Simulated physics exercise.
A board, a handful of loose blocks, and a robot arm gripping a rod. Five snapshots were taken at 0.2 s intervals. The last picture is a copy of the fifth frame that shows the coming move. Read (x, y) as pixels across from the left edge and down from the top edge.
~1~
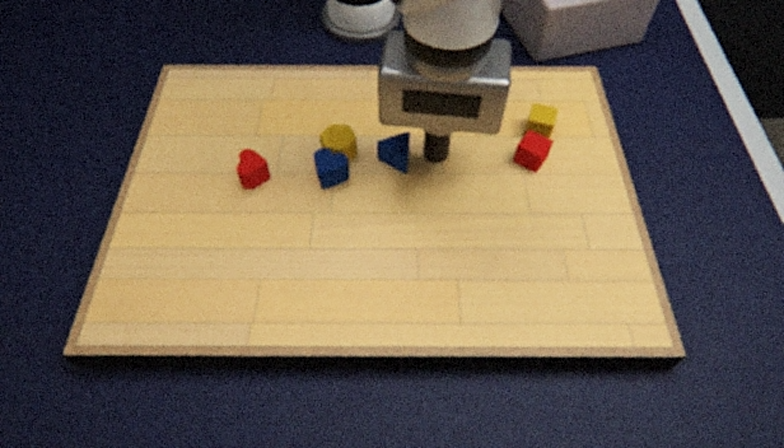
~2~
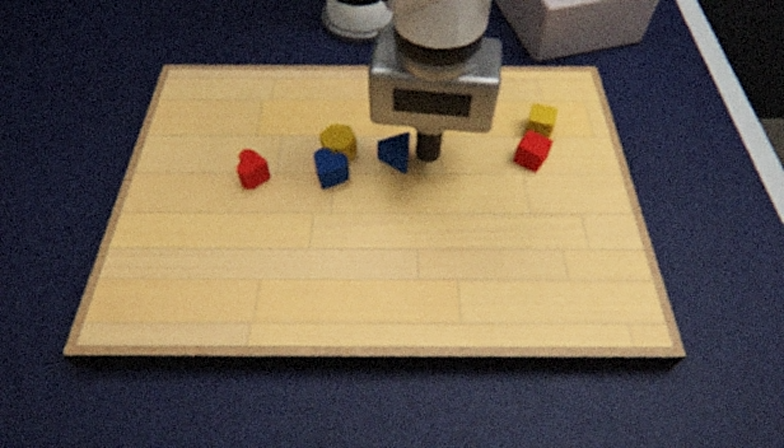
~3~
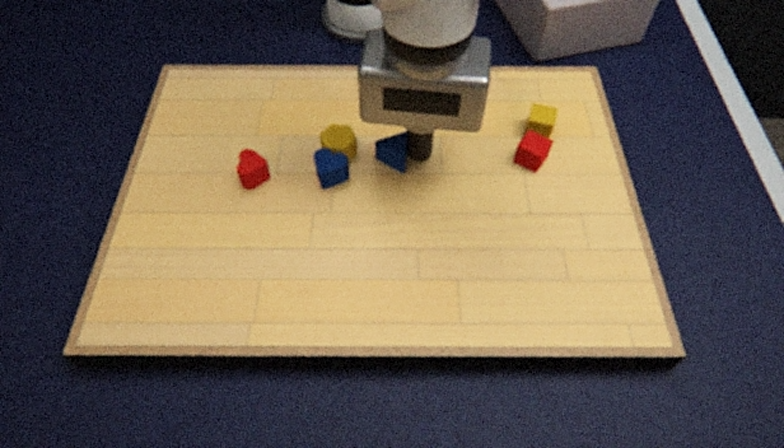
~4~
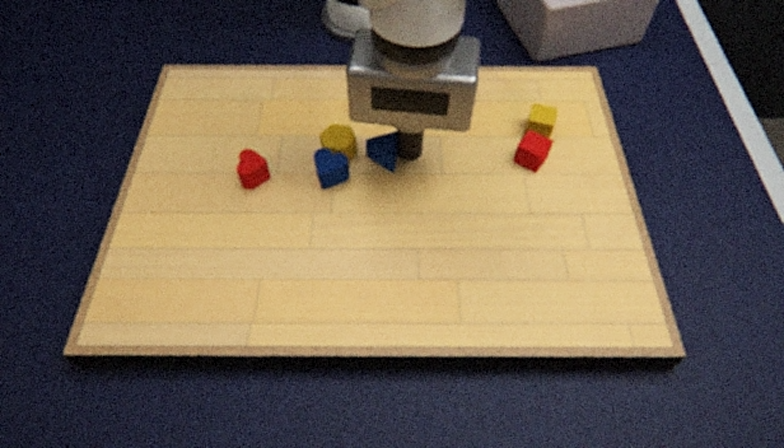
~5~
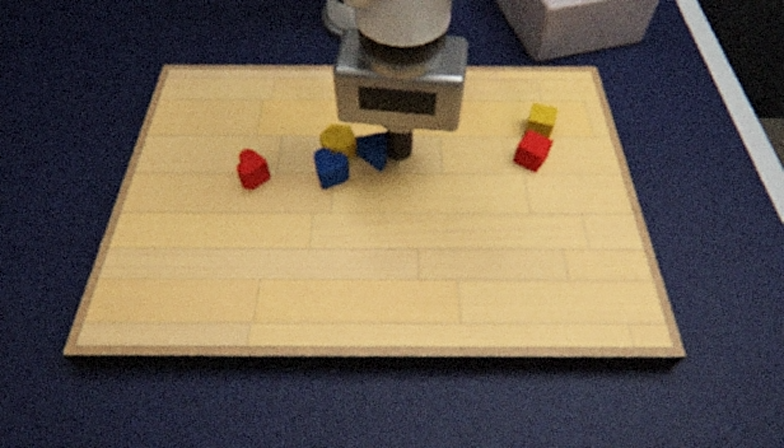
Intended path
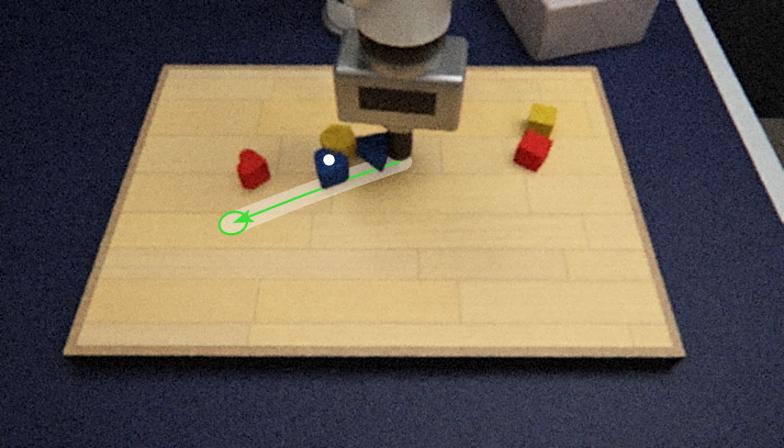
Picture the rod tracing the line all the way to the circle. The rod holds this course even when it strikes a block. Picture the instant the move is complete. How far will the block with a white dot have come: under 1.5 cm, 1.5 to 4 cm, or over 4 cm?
Over 4 cm.
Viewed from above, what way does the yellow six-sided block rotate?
From overhead, the rotation is counterclockwise.
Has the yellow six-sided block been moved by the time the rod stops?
My answer is yes.
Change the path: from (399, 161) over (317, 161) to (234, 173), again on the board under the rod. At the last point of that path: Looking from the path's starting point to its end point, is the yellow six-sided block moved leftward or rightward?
Picture yourself facing from the start of the path to its end: The yellow six-sided block moves off to your right.
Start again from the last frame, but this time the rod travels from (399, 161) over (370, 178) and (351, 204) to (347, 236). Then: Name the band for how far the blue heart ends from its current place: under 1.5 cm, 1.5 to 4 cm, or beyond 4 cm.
It slides not even 1.5 cm.
The drawn path runs from (399, 161) to (233, 223); the dot is on the blue heart.
What follows on the original path. One third of the way, rod (345, 171); blue heart (312, 162), turned 15° clockwise; yellow six-sided block (329, 132), turned 30° anticlockwise; blue triangle (356, 139), turned 50° clockwise.
Two thirds of the way, rod (288, 192); blue heart (281, 162), turned 110° clockwise; yellow six-sided block (329, 132), turned 30° anticlockwise; blue triangle (356, 139), turned 50° clockwise.
At the end, rod (230, 215); red heart not moved; blue heart (281, 162), turned 110° clockwise; yellow six-sided block (329, 132), turned 30° anticlockwise; blue triangle (356, 139), turned 50° clockwise.
